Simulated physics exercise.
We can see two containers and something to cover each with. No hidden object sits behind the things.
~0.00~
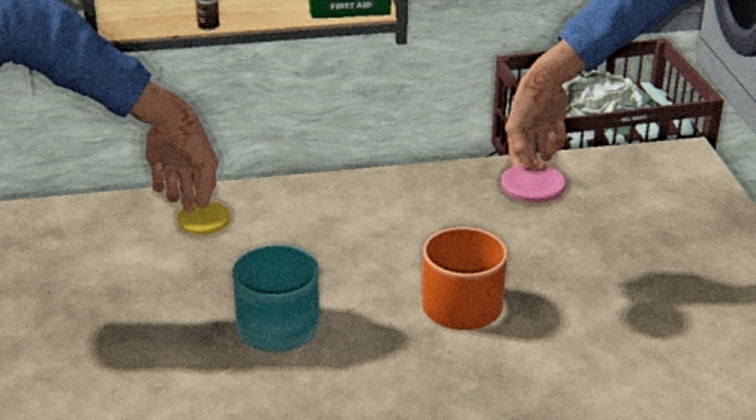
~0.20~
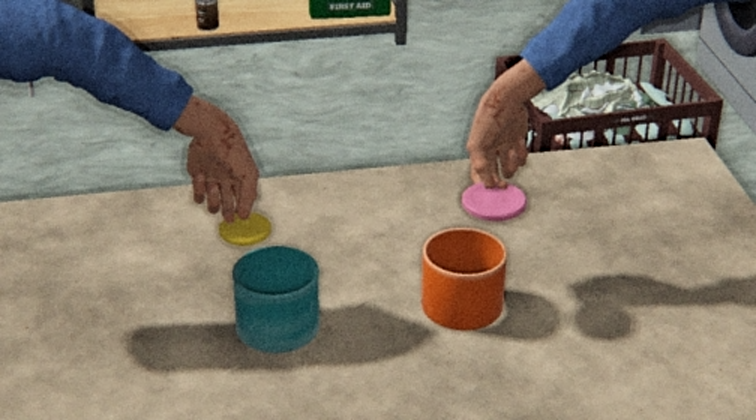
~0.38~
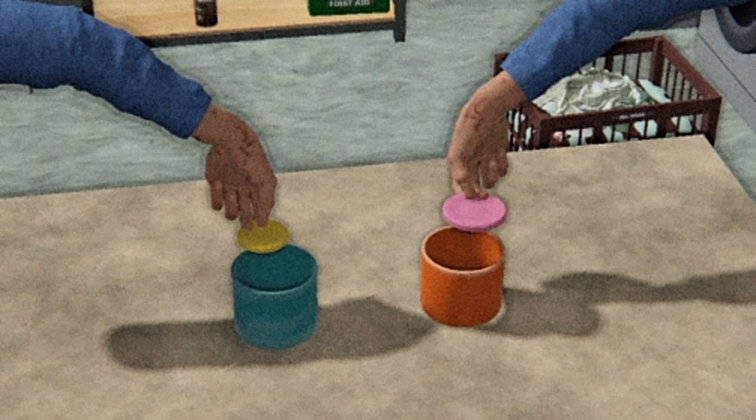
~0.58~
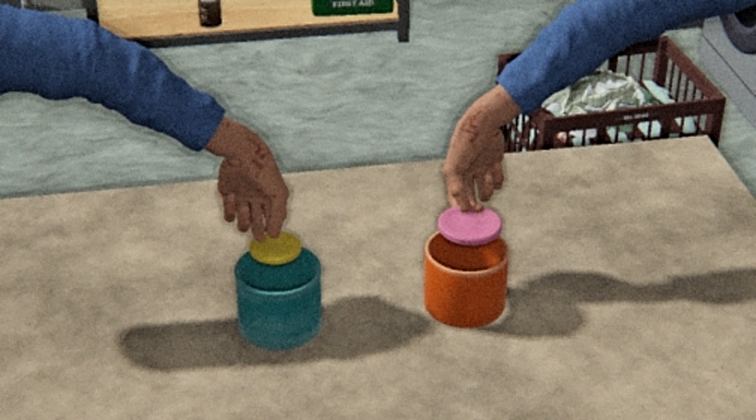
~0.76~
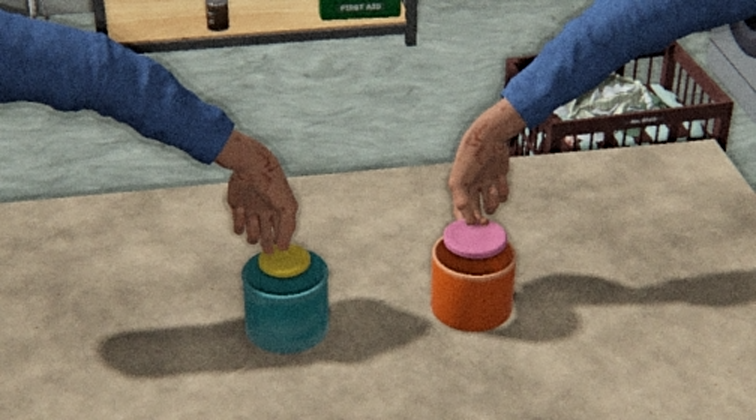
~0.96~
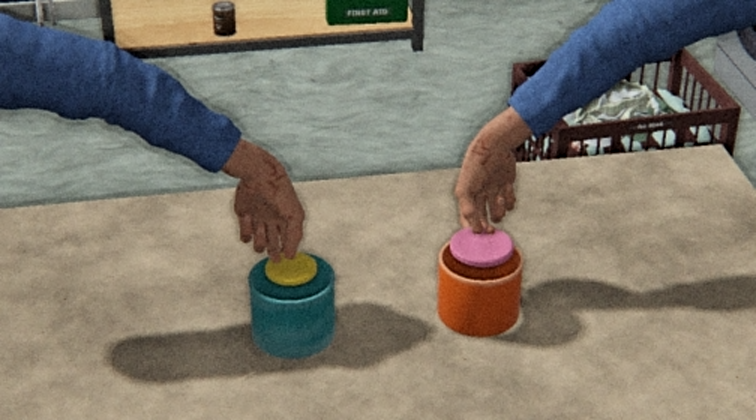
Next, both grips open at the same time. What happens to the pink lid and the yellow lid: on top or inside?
Outcome: The pink lid ends below. The yellow lid ends below.
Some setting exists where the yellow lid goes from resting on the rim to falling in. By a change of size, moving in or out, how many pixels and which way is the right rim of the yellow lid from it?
Shift: About 16 pixels right.
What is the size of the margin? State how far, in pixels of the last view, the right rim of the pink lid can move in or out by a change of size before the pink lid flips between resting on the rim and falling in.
Direction right, distance about 8 px.
By 1.16 s, pink lid fallen near (478, 308); yellow lid fallen near (294, 327).
When it is over (1.9 s), the pink lid slips past the rim, near (479, 307); the yellow lid slips past the rim, near (294, 327).
